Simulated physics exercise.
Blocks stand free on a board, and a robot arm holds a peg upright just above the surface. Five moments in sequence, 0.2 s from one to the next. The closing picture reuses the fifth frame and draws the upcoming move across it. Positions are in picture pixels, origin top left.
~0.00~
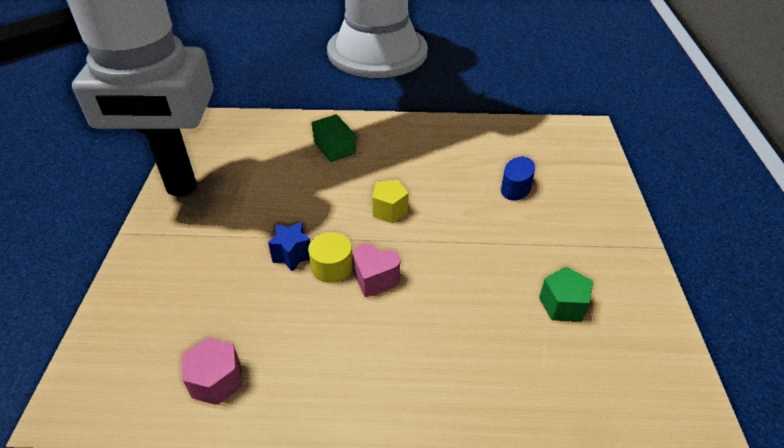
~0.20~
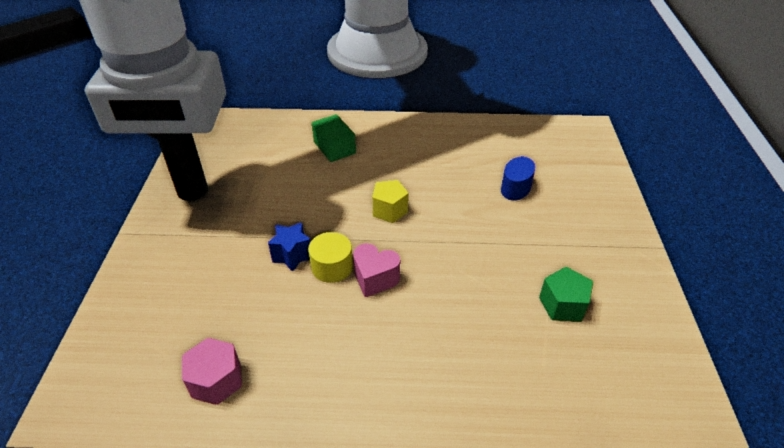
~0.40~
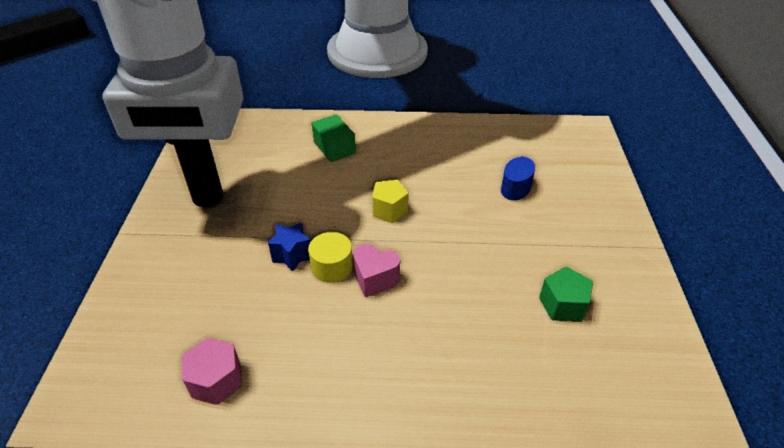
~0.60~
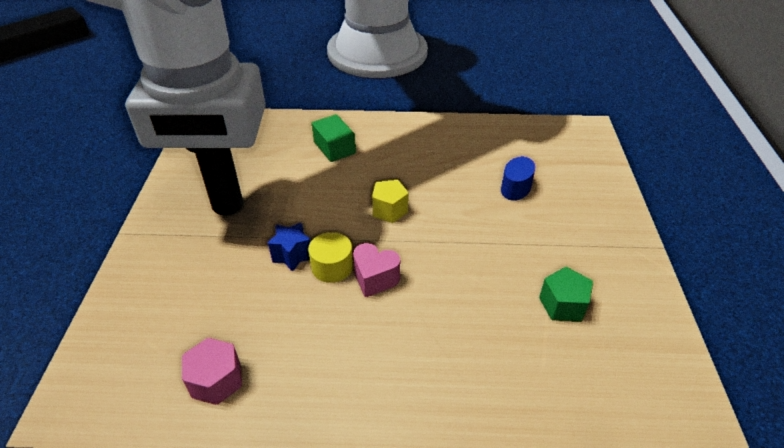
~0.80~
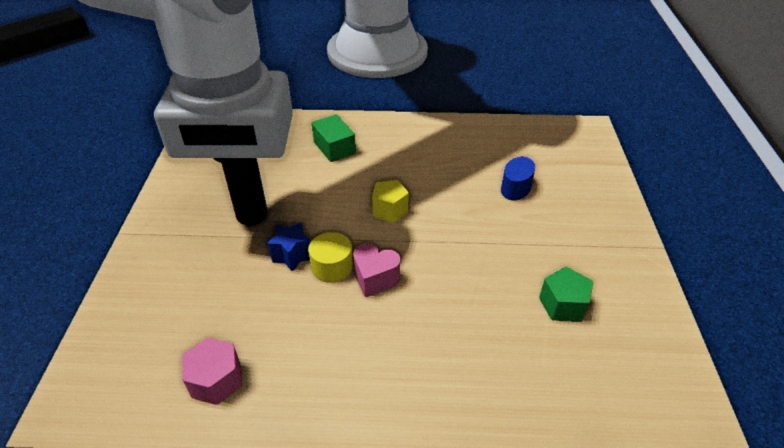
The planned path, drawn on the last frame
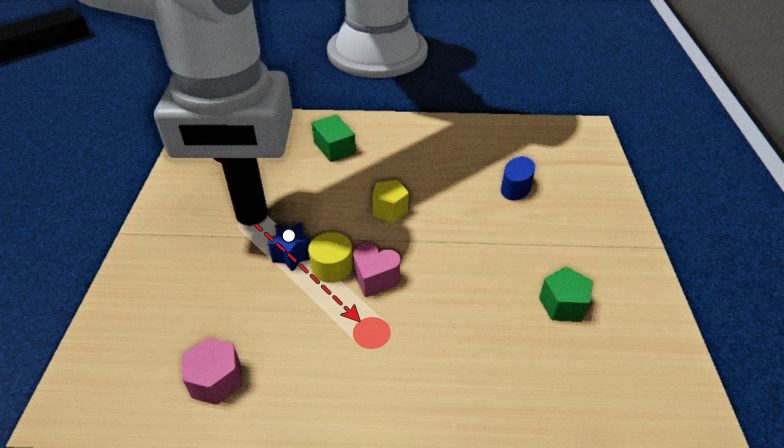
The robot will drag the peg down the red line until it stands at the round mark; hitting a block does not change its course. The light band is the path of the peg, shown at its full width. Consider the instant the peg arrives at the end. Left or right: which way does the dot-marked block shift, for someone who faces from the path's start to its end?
Goes right.
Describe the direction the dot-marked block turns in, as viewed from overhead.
The block spins clockwise.
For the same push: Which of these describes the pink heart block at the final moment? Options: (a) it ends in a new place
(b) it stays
Answer: A.
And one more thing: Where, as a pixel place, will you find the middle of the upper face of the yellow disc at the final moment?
I think it will end close to (396, 285).
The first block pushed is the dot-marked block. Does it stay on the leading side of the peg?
The peg passes it.
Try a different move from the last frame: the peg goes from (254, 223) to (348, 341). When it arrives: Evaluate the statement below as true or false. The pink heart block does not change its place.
False.
The line goes from (254, 223) directly to (372, 333); the dot is on the blue star.
On the path given first. One third of the way, peg (288, 247); blue star (304, 257), turned 30° clockwise; yellow disc (344, 257); pink heart block (385, 260), turned 15° clockwise.
Two thirds of the way, peg (327, 283); blue star (322, 299), turned 80° clockwise; yellow disc (367, 270); pink heart block (405, 259).
At the end, peg (371, 324); blue star (327, 320), turned 140° clockwise; yellow disc (396, 285); pink heart block (417, 256), turned 20° anticlockwise.
